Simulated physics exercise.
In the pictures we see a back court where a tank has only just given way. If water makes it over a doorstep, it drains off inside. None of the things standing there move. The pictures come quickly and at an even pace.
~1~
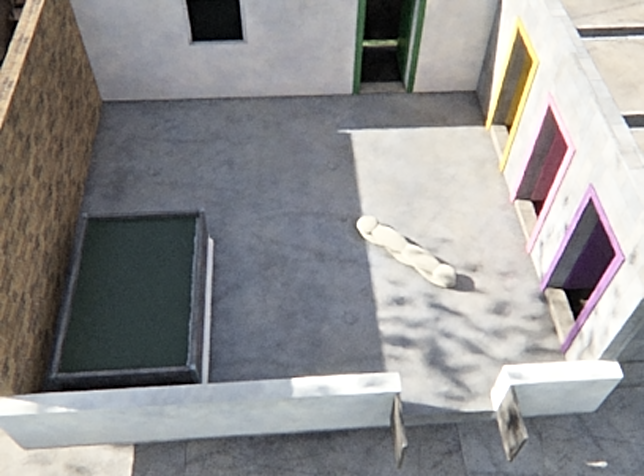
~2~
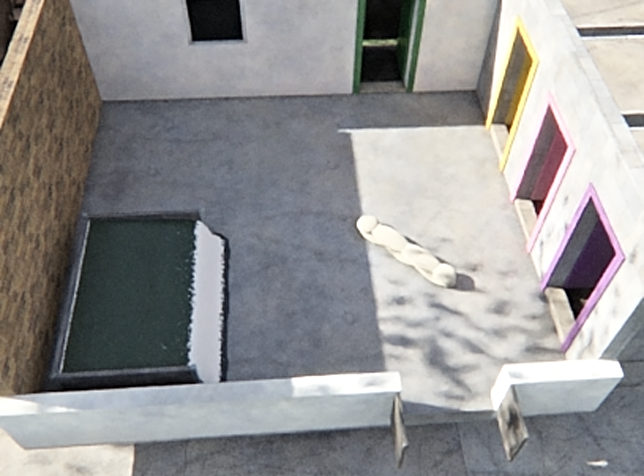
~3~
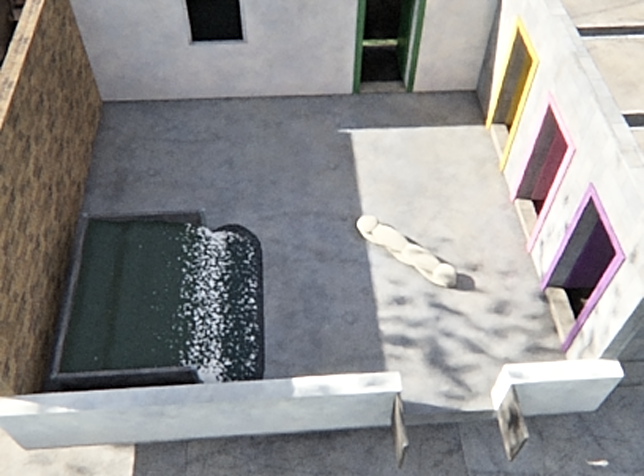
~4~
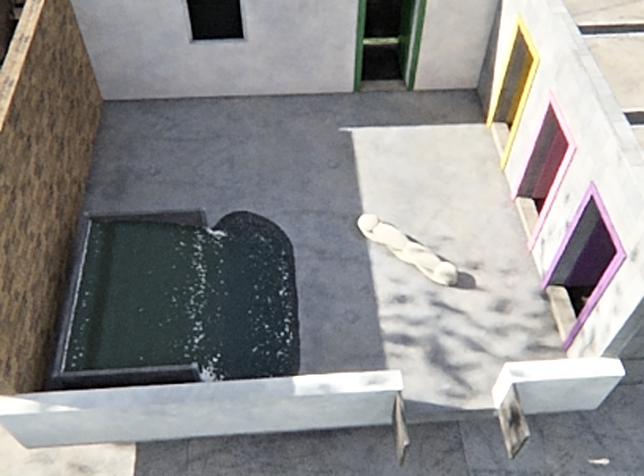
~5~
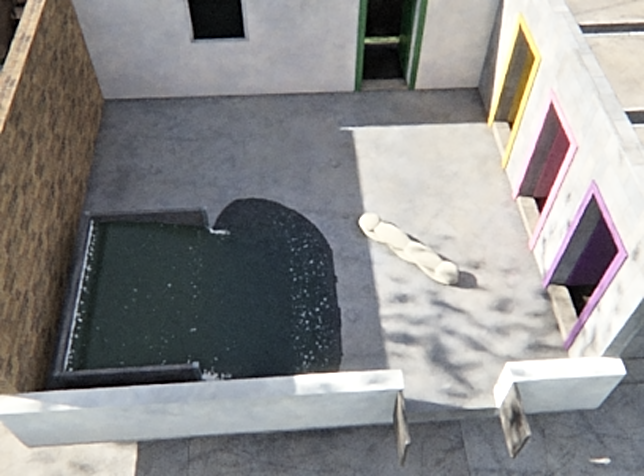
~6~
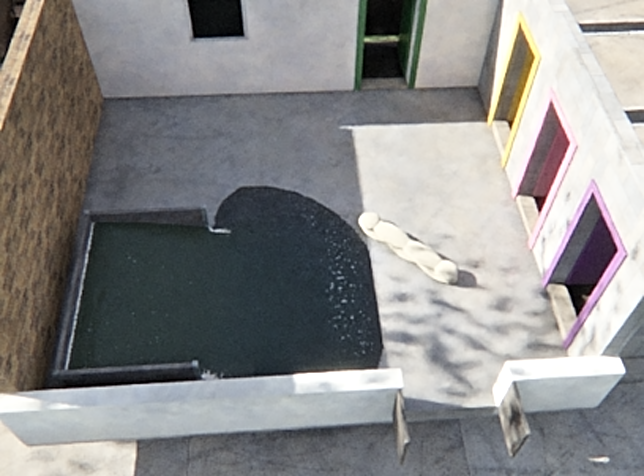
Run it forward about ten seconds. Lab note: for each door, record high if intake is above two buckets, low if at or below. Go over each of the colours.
Green door: High; purple door: High; yellow door: Low; pink door: Low.
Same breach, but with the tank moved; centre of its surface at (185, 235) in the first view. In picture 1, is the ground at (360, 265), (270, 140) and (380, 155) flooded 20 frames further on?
Going through them in turn: Waterlogged, still bare and waterlogged.
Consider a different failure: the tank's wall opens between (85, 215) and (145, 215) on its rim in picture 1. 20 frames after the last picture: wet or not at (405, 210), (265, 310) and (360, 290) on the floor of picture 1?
Log: Point 1 unreached; point 2 unreached; point 3 unreached.
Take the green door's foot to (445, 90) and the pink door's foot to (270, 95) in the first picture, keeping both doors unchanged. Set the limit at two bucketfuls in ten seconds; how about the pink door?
In short: Pink door takes less.
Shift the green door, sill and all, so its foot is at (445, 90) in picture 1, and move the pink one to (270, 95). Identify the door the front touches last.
It's the one in pink.
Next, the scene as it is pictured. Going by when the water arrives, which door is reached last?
Answer - the door marked green.
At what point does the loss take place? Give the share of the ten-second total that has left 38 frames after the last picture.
My reading is near 75 per cent.
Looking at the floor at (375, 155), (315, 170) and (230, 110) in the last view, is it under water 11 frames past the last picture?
The three points read soaked through, soaked through and clear.
A moment on, water covers 40 % of the floor; the green door not reached, the purple door not reached, the yellow door not reached, the pink door not reached.
Next, water covers 50 % of the floor; the green door not reached, the purple door over two buckets in, the yellow door not reached, the pink door not reached.
Then, water covers 60 % of the floor; the green door wet at the sill, nothing in, the purple door far over two buckets in, the yellow door wet at the sill, nothing in, the pink door wet at the sill, nothing in.
Later, water covers 65 % of the floor; the green door under two buckets in, the purple door far over two buckets in, the yellow door wet at the sill, nothing in, the pink door wet at the sill, nothing in.
In the end, water covers 90 % of the floor; the green door over two buckets in, the purple door far over two buckets in, the yellow door wet at the sill, nothing in, the pink door wet at the sill, nothing in.
